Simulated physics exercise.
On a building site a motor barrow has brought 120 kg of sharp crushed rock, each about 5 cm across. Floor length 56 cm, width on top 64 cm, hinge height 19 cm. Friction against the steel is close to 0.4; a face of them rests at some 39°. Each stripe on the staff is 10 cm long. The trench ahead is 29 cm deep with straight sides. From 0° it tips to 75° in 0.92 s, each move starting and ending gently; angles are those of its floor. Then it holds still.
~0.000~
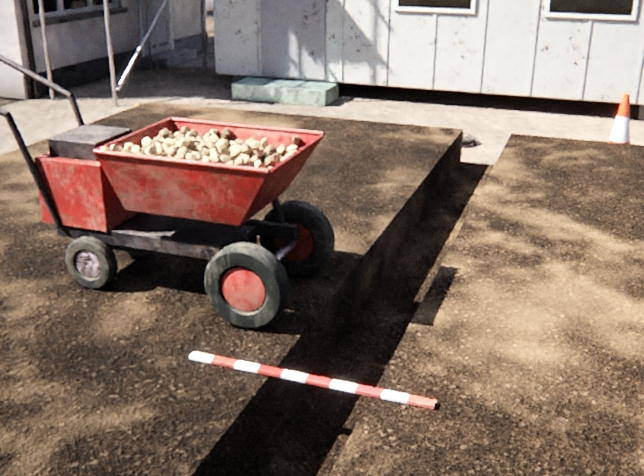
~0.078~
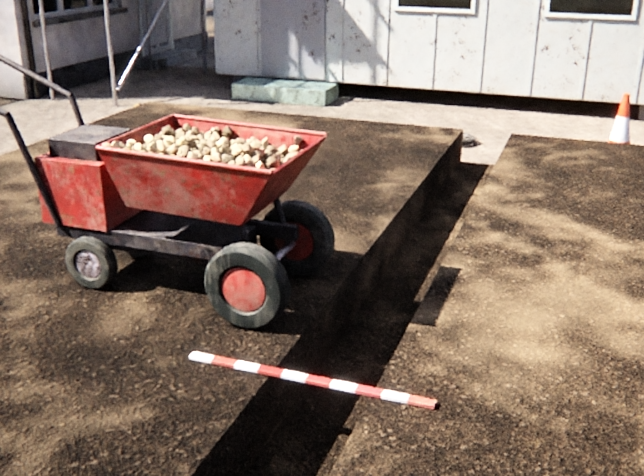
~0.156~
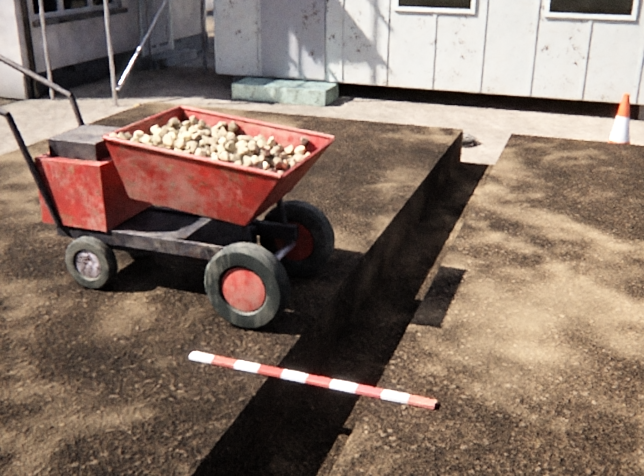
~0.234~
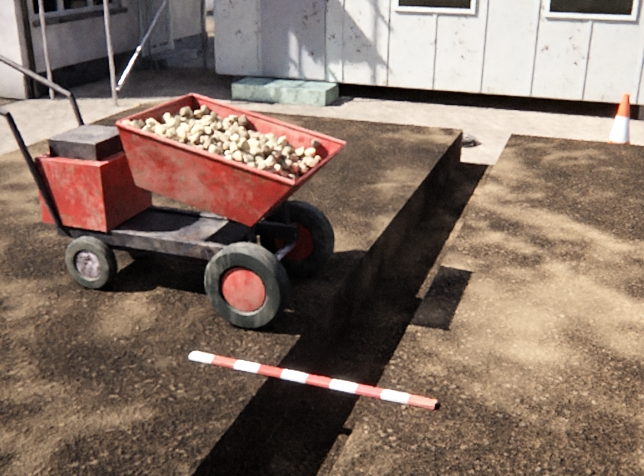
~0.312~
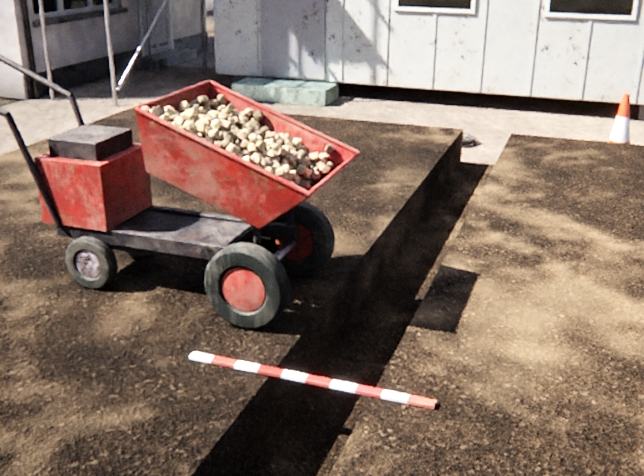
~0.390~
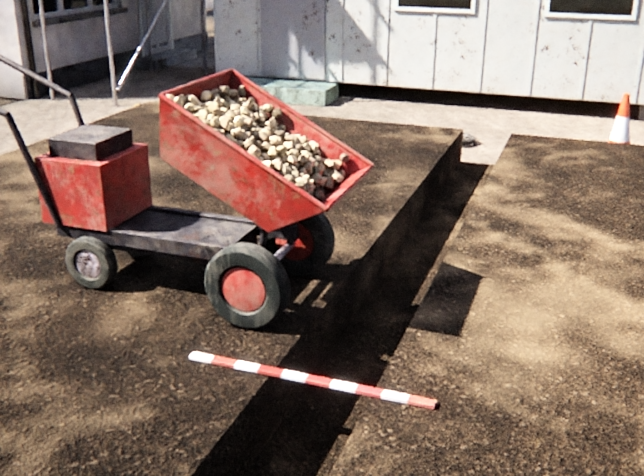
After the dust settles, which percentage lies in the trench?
Roughly 40 per cent ends in the trench.
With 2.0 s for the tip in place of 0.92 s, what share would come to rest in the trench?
It would be near 55 per cent.
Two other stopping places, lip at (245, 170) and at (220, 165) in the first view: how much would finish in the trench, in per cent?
Near 60 per cent from the first place, 80 from the second.
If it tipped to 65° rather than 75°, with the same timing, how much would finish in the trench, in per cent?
It would be near 15 per cent.
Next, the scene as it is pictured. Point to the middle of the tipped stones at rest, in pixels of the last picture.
Their middle is at about (426, 322).
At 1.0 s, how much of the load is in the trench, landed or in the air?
Some 5 per cent.
After 0.7 s the floor is at 63°; 100 % in the skip; the foremost stones are at (379, 261).
After 1.0 s the floor is at 75°; 66 % in the skip, 4 % in the trench, 30 % past the trench; the foremost stones are at (494, 329).
After 1.4 s the floor is at 75°; 33 % in the skip, 14 % in the trench, 52 % past the trench; the foremost stones are at (629, 352).
After 3.3 s the floor is at 75°; 10 % in the skip, 40 % in the trench, 50 % past the trench; the foremost stones are past the picture's edge.
